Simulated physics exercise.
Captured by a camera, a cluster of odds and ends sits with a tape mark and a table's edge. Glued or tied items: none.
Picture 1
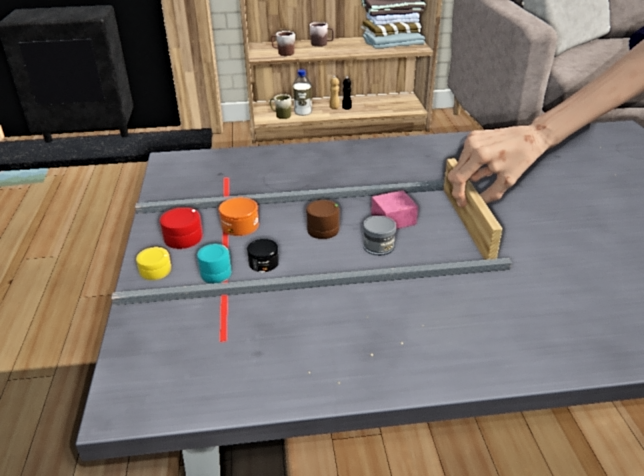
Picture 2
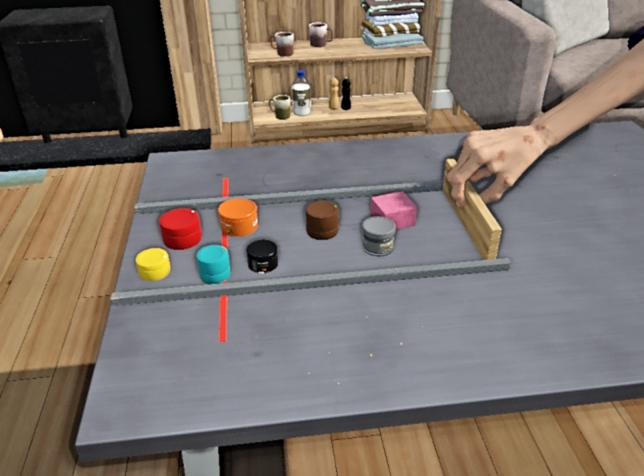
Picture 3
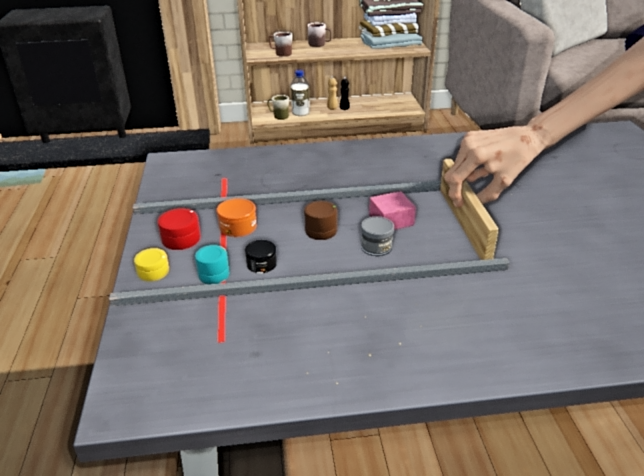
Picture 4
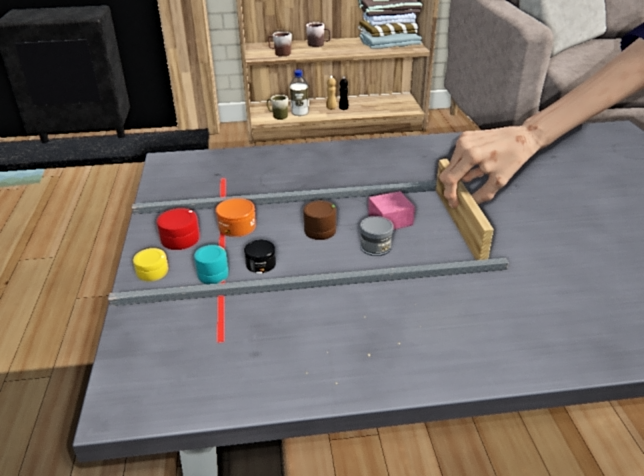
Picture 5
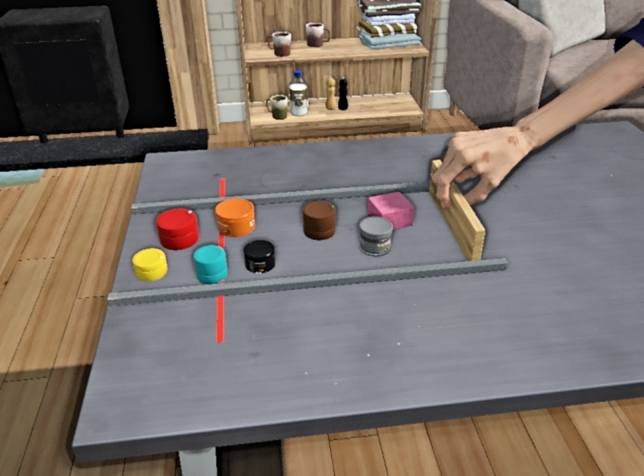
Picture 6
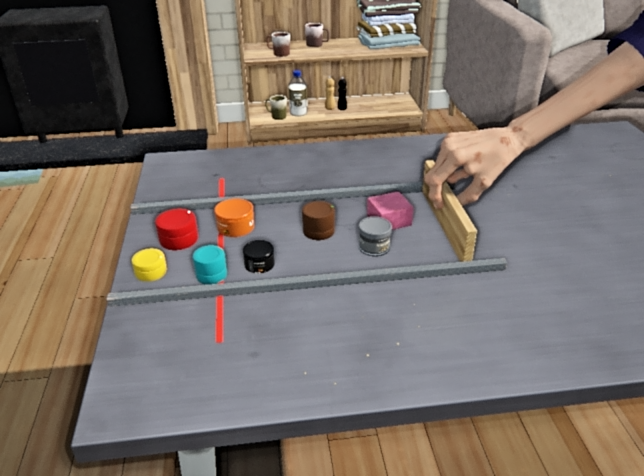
A hand gripping a wooden board slid it slowly a short way left between two rails on a gray table, while the colorful lids and tubs and a pink block sat still.
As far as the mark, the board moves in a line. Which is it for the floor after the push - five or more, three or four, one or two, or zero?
For the floor it is zero.
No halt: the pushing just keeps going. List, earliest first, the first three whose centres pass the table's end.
Earliest first: The red lid, then the yellow lid, then the orange tub.
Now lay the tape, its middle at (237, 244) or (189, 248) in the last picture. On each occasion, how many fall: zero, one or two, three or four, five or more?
In order: None at all; just one or two.
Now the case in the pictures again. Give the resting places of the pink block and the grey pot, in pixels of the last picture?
The pink block settles near (202, 225); as for the grey pot, near (203, 247).
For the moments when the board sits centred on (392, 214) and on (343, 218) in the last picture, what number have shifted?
The first number is 1, the next one 3.
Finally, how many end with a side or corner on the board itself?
Count recorded: 3.
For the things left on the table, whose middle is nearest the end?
Result - foremost is the red lid.
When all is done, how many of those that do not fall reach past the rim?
0 of them.
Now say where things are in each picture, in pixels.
Yellow lid (154, 264); red lid (182, 228); turquoise lid (214, 264); board (470, 207); tape (225, 244), in the first frame.
Red lid (181, 229); board (469, 208), in the second frame.
Turquoise lid (212, 265); orange tub (237, 218), in the third frame.
Yellow lid (151, 265); black tub (260, 256), in the fourth frame.
Red lid (178, 229); brown lid (319, 220), in the fifth frame.
Yellow lid (149, 265); red lid (177, 229); turquoise lid (210, 265); board (447, 209); tape (221, 245), in the sixth frame.
Soon after, none off yet; yellow lid at rest near (149, 265); red lid at rest near (177, 229); turquoise lid at rest near (210, 265).
In the end, the number that fall off is zero.
